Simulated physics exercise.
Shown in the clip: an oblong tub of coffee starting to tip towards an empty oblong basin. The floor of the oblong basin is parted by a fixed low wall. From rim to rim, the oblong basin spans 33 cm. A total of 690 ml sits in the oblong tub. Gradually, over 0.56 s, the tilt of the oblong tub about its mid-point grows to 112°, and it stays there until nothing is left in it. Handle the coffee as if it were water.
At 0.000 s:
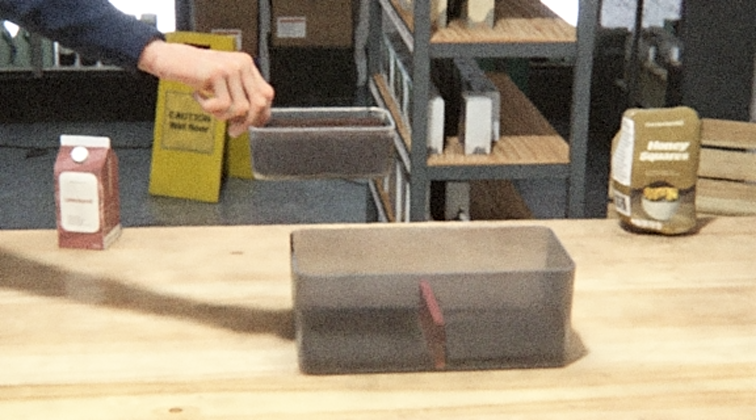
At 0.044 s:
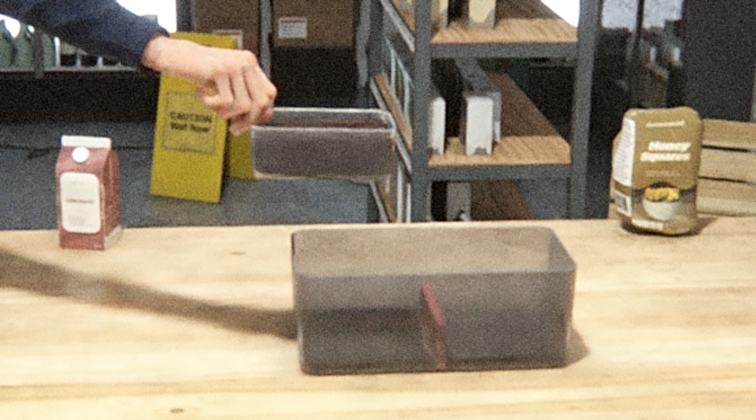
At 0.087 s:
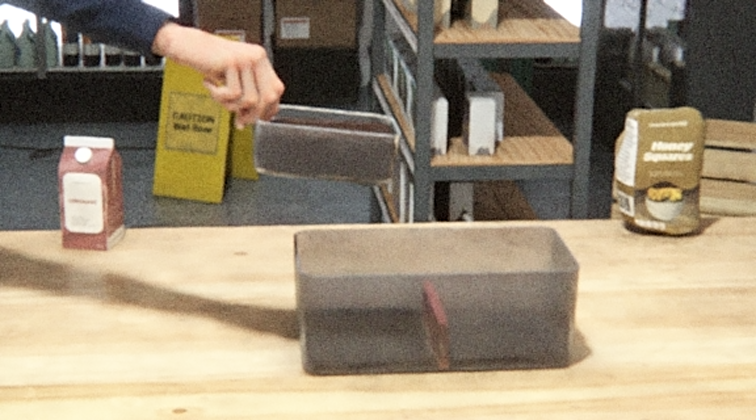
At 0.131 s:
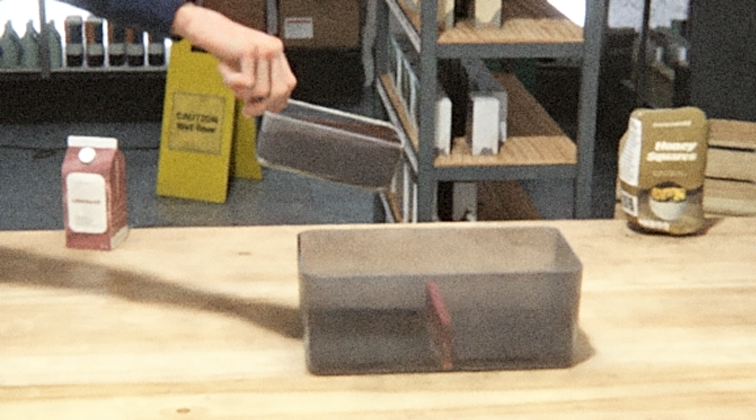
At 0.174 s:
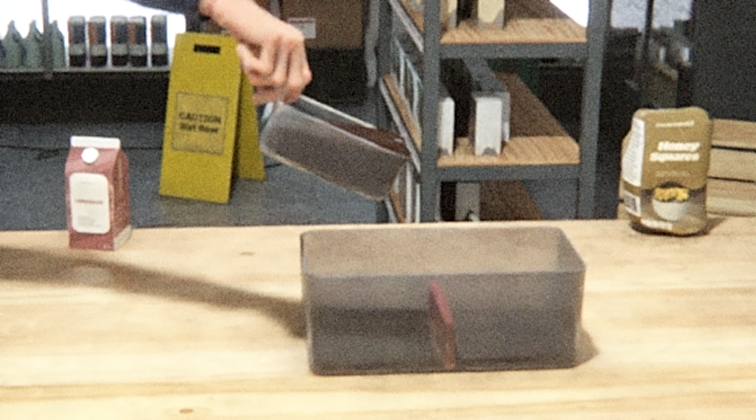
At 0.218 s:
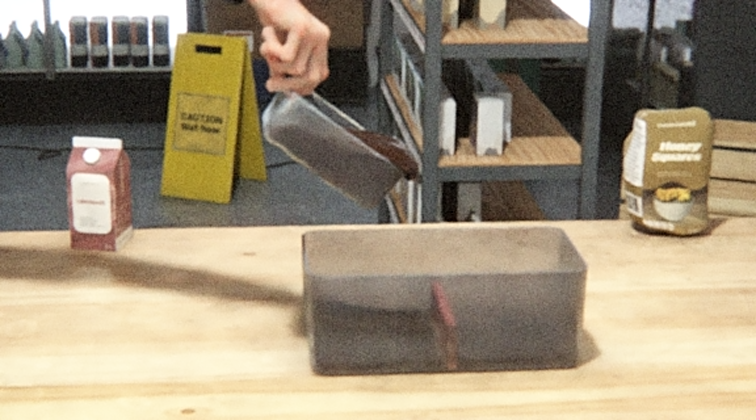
The video shows a hand holding a small clear tub of dark coffee above a larger, empty translucent basin with a reddish divider, then steadily tilting the tub's right end downward until some coffee slides over its lower rim.
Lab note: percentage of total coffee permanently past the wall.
Approx. 40 %.
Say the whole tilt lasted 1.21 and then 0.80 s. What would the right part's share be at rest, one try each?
65 and 60 %.
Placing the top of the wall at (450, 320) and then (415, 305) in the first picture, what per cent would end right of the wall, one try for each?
Respectively 20 and 70 %.
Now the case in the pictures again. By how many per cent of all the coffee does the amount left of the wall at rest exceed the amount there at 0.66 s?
I'd say near 2 percent.
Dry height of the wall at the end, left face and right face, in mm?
About 38 mm left, about 42 mm right.
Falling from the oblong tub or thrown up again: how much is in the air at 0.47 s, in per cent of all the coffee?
Share: Roughly 22 per cent.
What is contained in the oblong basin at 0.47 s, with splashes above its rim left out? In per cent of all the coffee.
Fraction in basin: Approx. 70%.
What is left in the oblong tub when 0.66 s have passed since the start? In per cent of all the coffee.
Around 1 in a hundred.
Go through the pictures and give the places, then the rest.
In the first picture, it leans 0°; its right rim is at (391, 120); the coffee meets the walls at (251, 127) and (388, 125); the oblong basin's rim runs from (293, 253) to (563, 248); the wall's top is at (432, 303).
In the second picture, it leans 2°; its right rim is at (392, 122); the coffee meets the walls at (253, 126) and (390, 126).
In the third picture, it leans 7°; its right rim is at (396, 128); the coffee meets the walls at (257, 123) and (394, 129).
In the fourth picture, it leans 14°; its right rim is at (401, 138); the coffee meets the walls at (263, 121) and (400, 133).
In the fifth picture, it leans 25°; its right rim is at (403, 151); the coffee meets the walls at (267, 118) and (396, 141); 3 per cent is over the edge.
In the sixth picture, it leans 37°; its right rim is at (401, 166); the coffee meets the walls at (266, 117) and (379, 142); 10 per cent is over the edge.
After 0.47 s the tilt is 105° and 8 per cent is still to pour, 38 is left of the wall and 32 right of it.
After 0.66 s the tilt is 112° and 1 per cent is still to pour, 56 is left of the wall and 39 right of it.
After 0.85 s the tilt is 112° and 0 per cent is still to pour, 57 is left of the wall and 40 right of it.
After 1.06 s the tilt is 112° and 0 per cent is still to pour, 58 is left of the wall and 40 right of it.
In the end 58 per cent lies left of the wall, 40 right of it and 2 outside.
